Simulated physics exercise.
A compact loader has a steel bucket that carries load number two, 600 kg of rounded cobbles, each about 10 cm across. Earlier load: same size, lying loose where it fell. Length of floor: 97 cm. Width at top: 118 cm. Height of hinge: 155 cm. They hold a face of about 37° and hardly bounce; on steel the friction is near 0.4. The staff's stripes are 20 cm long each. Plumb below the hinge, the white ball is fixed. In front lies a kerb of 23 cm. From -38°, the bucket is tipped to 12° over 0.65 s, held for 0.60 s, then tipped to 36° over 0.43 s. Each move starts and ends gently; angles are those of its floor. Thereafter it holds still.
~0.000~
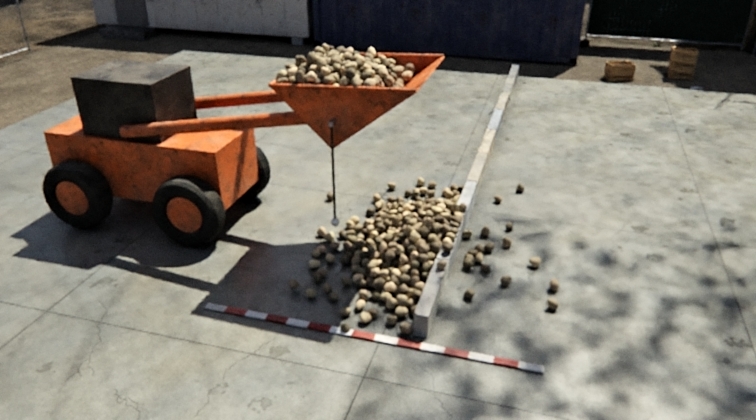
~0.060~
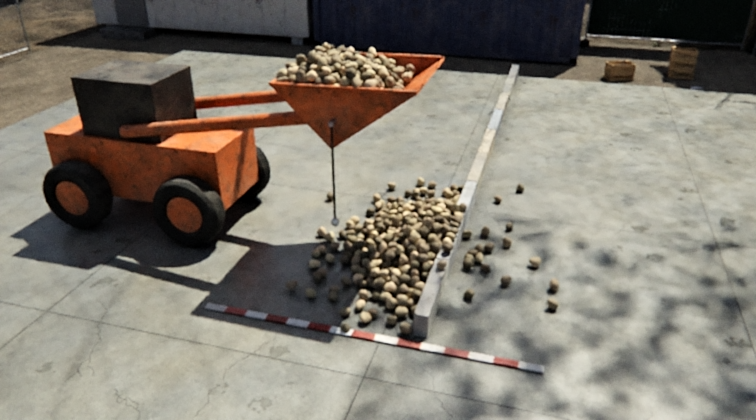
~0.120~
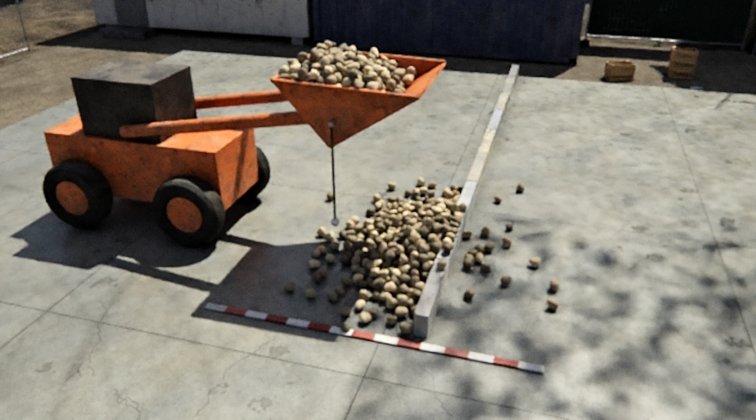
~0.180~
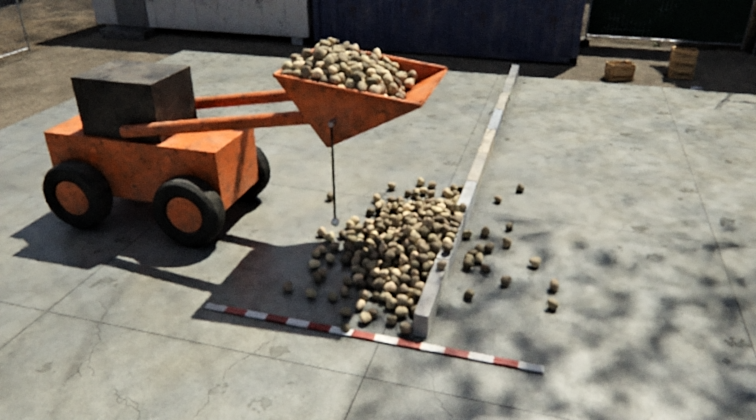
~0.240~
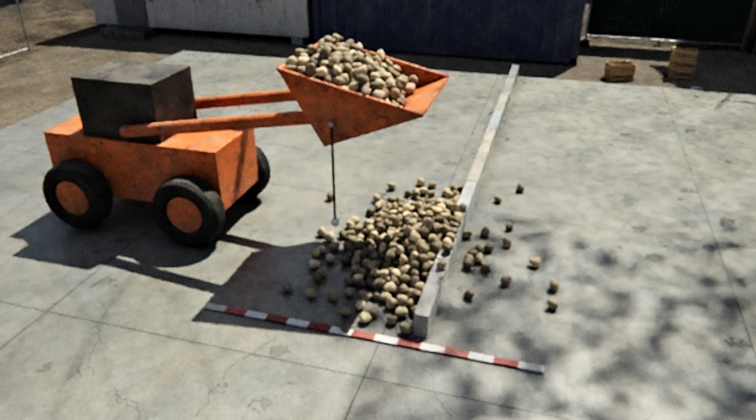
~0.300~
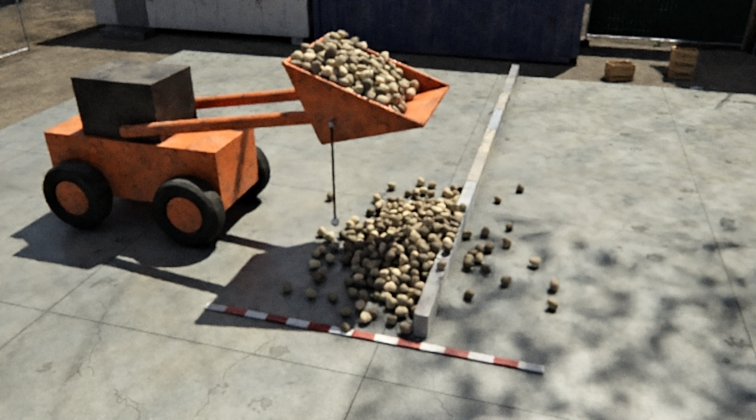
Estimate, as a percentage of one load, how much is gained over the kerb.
Some 74 per cent is added.
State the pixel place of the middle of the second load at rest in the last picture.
I'd point to about (483, 249).
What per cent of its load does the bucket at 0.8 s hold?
Close to 100 per cent of the load.
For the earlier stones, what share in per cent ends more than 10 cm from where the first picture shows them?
About 5 per cent.
After 0.5 s the floor is at 4°; in per cent of one load, 100 in the bucket, 97 on this side of the kerb, 4 over the kerb; the foremost stones are at (521, 254).
After 0.8 s the floor is at 12°; in per cent of one load, 98 in the bucket, 98 on this side of the kerb, 4 over the kerb; the foremost stones are at (521, 254).
After 2.1 s the floor is at 36°; in per cent of one load, 15 in the bucket, 138 on this side of the kerb, 48 over the kerb; the foremost stones are at (591, 276).
After 5.0 s the floor is at 36°; in per cent of one load, 0 in the bucket, 123 on this side of the kerb, 78 over the kerb; the foremost stones are at (605, 267). Net gain over the kerb, 74.
